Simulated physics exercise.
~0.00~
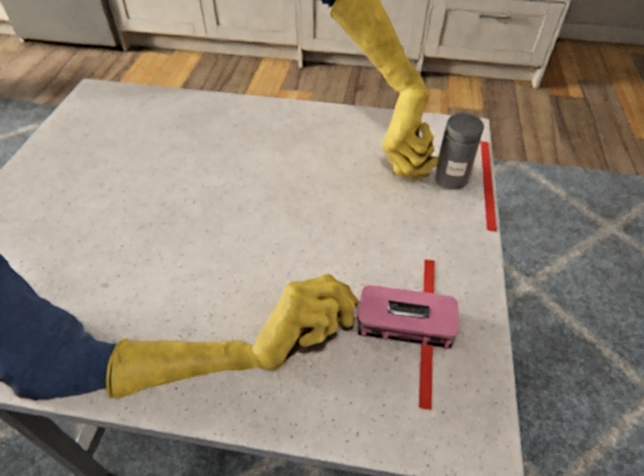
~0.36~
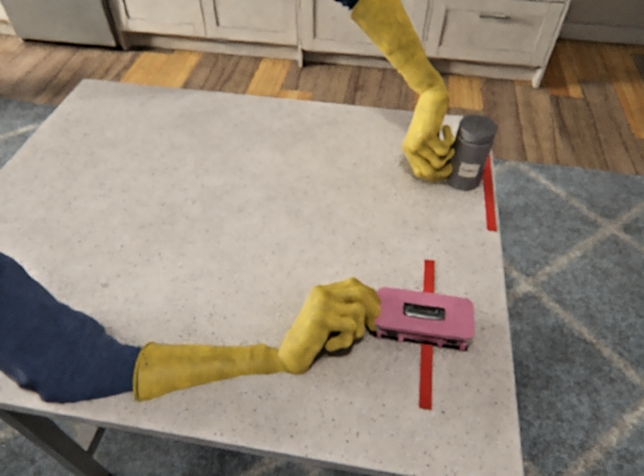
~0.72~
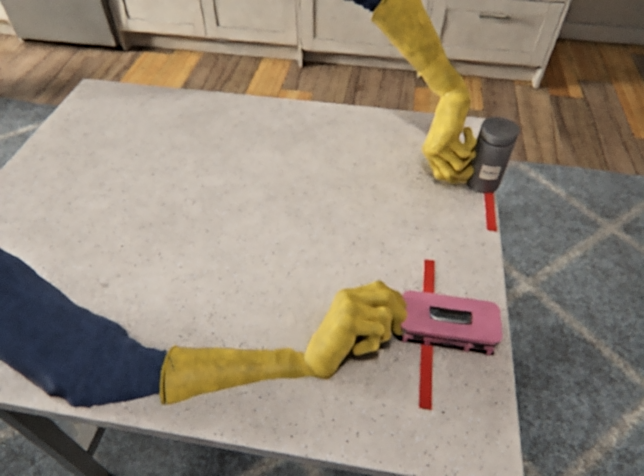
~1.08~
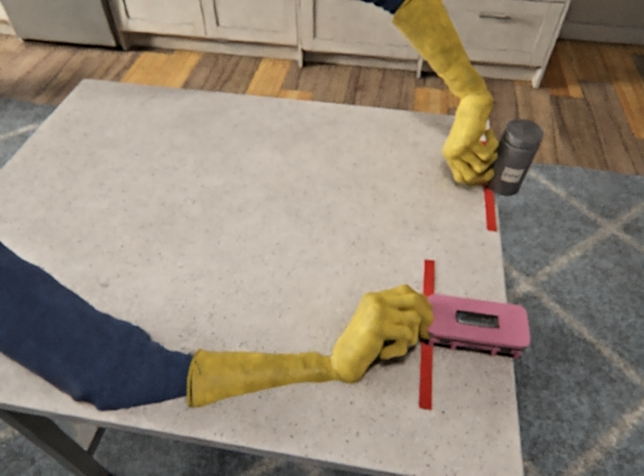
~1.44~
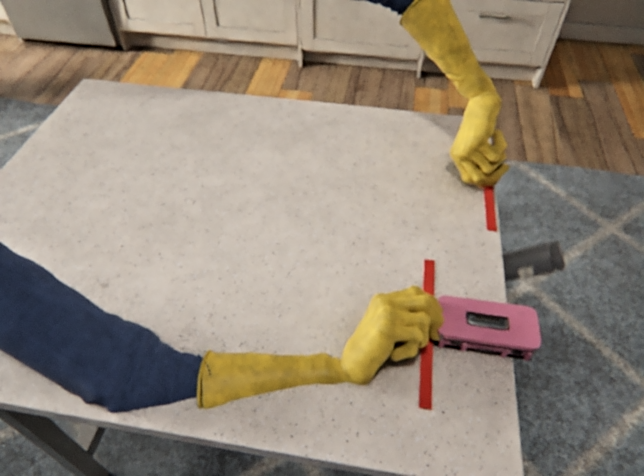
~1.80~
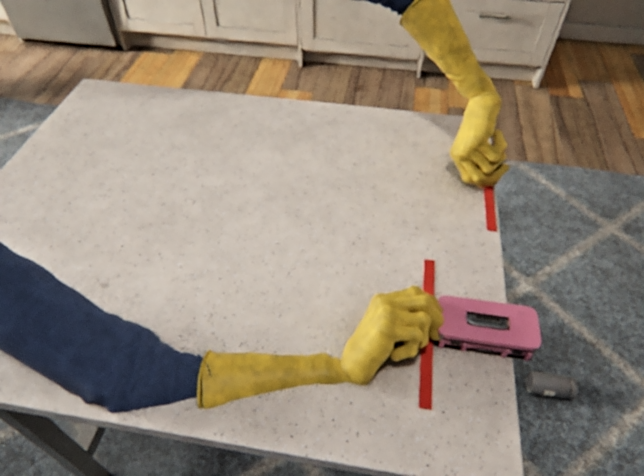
On a speckled tabletop, yellow-gloved hands pushing a pink case and grey jar right, the jar toppling off, the case overhanging the edge.
